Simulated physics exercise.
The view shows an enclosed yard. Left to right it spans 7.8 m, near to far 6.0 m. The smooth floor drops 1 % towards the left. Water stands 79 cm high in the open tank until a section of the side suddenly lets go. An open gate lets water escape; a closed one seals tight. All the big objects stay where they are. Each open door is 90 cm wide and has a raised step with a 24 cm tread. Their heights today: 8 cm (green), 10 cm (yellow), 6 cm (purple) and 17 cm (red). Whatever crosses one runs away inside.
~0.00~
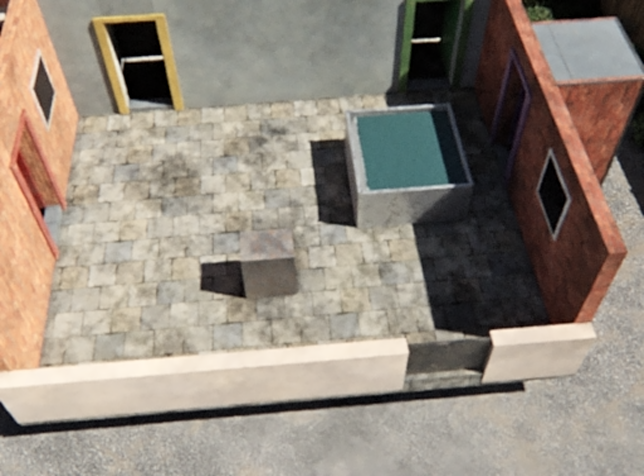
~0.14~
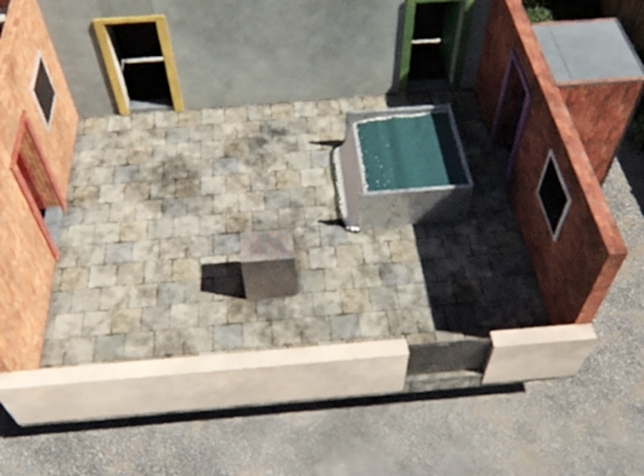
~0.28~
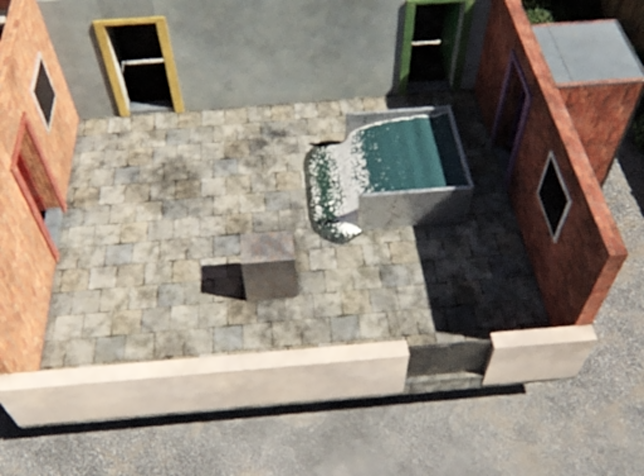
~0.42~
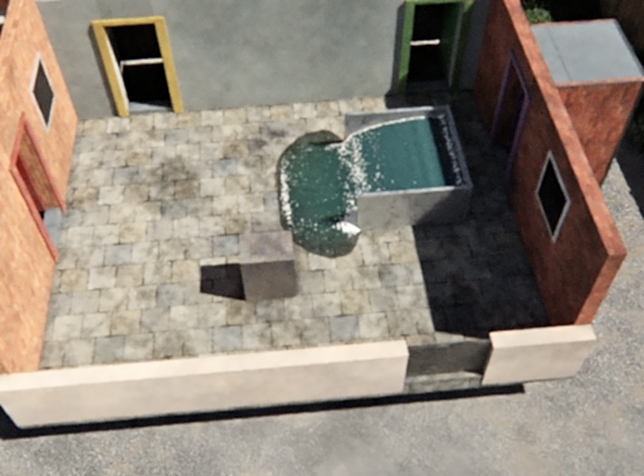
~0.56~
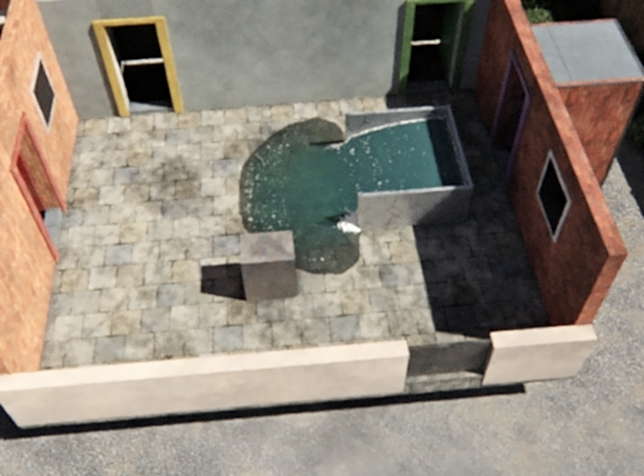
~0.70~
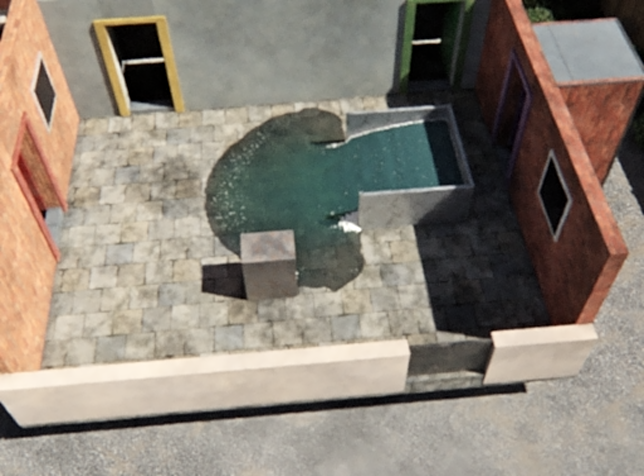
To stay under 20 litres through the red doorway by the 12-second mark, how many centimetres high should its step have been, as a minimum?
Close to 23 cm is just enough.
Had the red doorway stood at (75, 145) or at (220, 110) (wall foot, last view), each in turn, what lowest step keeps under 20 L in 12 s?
About 29 and 8.5 cm.
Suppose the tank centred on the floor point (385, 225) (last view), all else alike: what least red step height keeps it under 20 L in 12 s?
About 29 cm.
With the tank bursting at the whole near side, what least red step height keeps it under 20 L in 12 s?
Some 6.0 cm.
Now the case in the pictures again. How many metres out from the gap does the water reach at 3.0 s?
Roughly 6.2 m.
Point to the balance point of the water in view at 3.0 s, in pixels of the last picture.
Around (194, 203).
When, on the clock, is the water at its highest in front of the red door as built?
At about 2.2 s.
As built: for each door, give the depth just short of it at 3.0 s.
Depths in cm: Green 0, yellow 11, purple 0, red 25.
After 1.4 s water covers 45 % of the floor, deepest (27 cm) near (342, 197); 10 cm at the red door, 0 litres in over its 17 cm step.
After 3.0 s water covers 55 % of the floor, deepest (36 cm) near (35, 401); 25 cm at the red door, 60 litres in over its 17 cm step.
After 12.0 s water covers 100 % of the floor, deepest (9 cm) near (78, 126); 9 cm at the red door, 79 litres in over its 17 cm step.
At the red door as built, the water arrived by 1.4 s and peaked near 30 cm at 2.2 s.
With a step of 21 cm, 33 litres would have come in within the 12 s; with 28.5 cm, 1 litre. So under 20 litres takes about 23 cm.
